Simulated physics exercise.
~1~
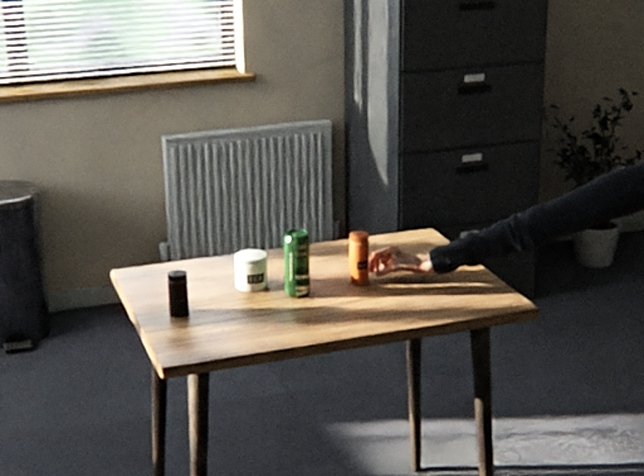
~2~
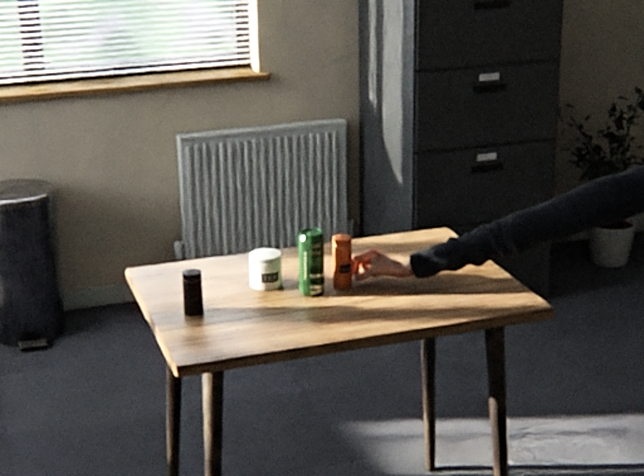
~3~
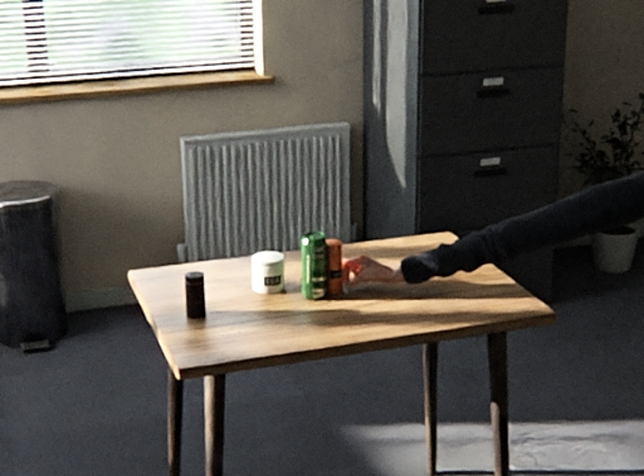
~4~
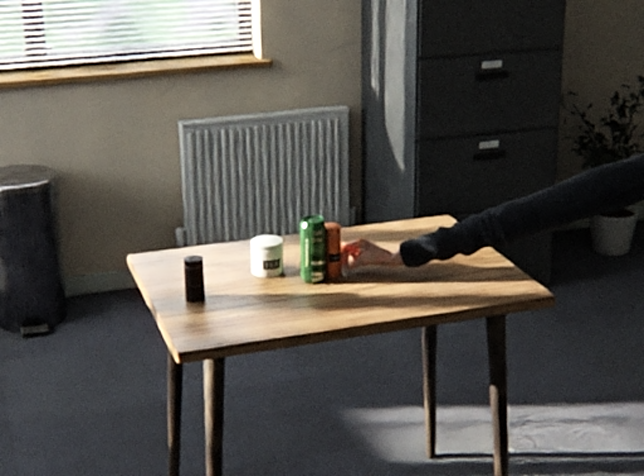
In a room with a blind-covered window, a radiator and a dark filing cabinet, a slightly swaying camera looks down at a wooden table. A black shaker stands at the left, then a white jar, a green can and an orange shaker, while a dark-sleeved arm reaches in from the right with its hand at the orange shaker. The hand pushes the shaker left across the tabletop, closing the gap to the green can. The shaker ends upright right beside the can, the hand still next to it, and the other things stay in their places.
